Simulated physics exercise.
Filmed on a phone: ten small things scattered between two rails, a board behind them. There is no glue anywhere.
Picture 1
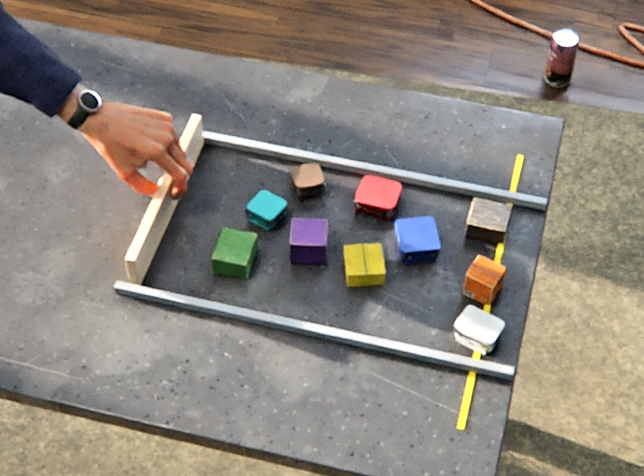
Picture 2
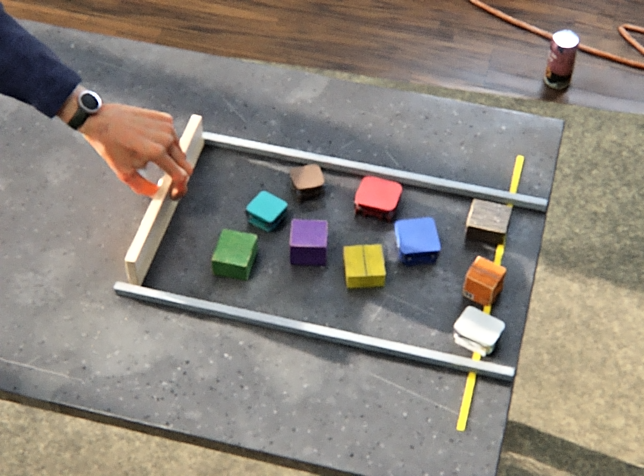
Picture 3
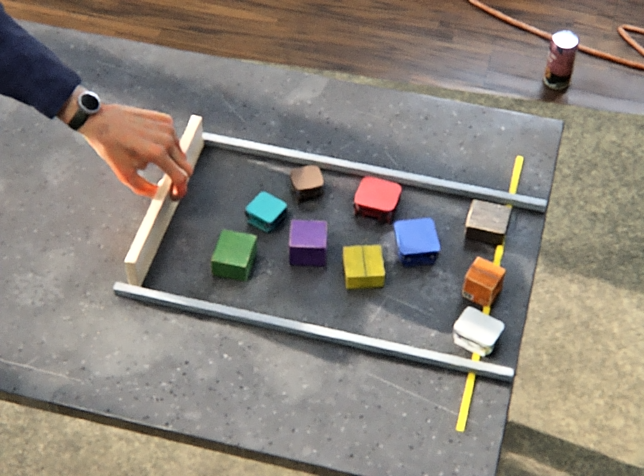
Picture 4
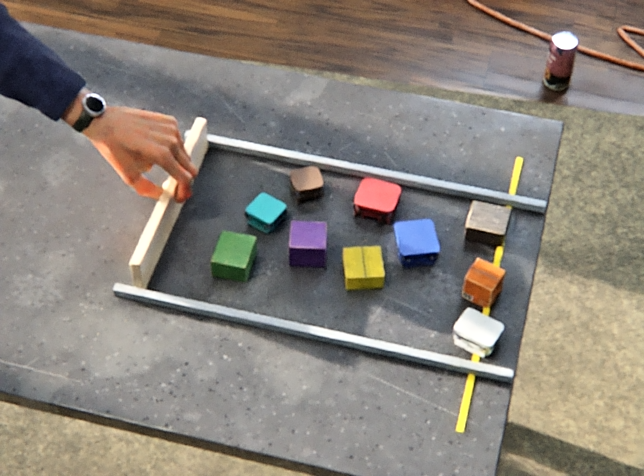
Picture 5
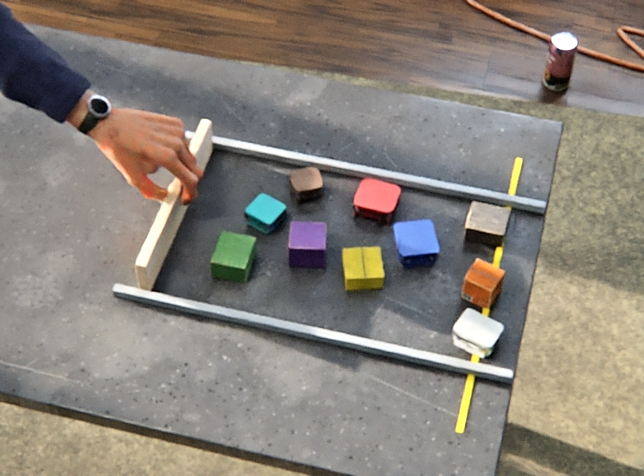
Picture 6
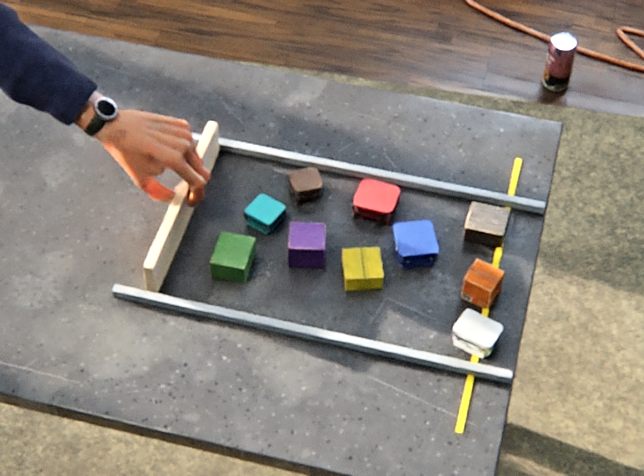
A hand with a dark sleeve and a watch slides a pale wooden board slightly rightward between two metal rails on a dark speckled tabletop, seen from above at an angle. Ahead of it sit green, turquoise, brown, purple, yellow, red and blue blocks, with black, orange and white pieces near a yellow strip at right. The scattered pieces stay practically still, and the view barely shifts.
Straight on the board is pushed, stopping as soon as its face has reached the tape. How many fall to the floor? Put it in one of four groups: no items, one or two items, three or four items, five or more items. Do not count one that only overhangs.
Five or more leave.
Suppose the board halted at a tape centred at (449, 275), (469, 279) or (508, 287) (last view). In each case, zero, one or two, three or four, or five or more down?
Counts for the three spots in order: Either one or two; 1 or 2; more than four.
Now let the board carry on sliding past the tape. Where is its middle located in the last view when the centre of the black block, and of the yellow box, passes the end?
Roughly (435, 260); for the second one, roughly (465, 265).
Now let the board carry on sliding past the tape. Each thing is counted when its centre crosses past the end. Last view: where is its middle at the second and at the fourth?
Earlier crossing: About (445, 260); later crossing: About (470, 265).
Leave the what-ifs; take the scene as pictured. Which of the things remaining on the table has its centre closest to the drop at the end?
The foremost one is the purple block.
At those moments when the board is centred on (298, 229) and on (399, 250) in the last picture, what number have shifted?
Counts: 5 and 9.
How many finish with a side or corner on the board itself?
At rest, 3 are in contact.
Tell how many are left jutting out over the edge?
1 overhanging.
Soon after, none off yet; white case at rest near (477, 334); orange box at rest near (483, 285); black block at rest near (487, 225).
Then, none off yet; white case at rest near (477, 334); orange box at rest near (485, 284); black block at rest near (490, 225).
By the end, the number that fall off is five or more; fallen, red case, yellow box, blue case, black block, orange box and white case.
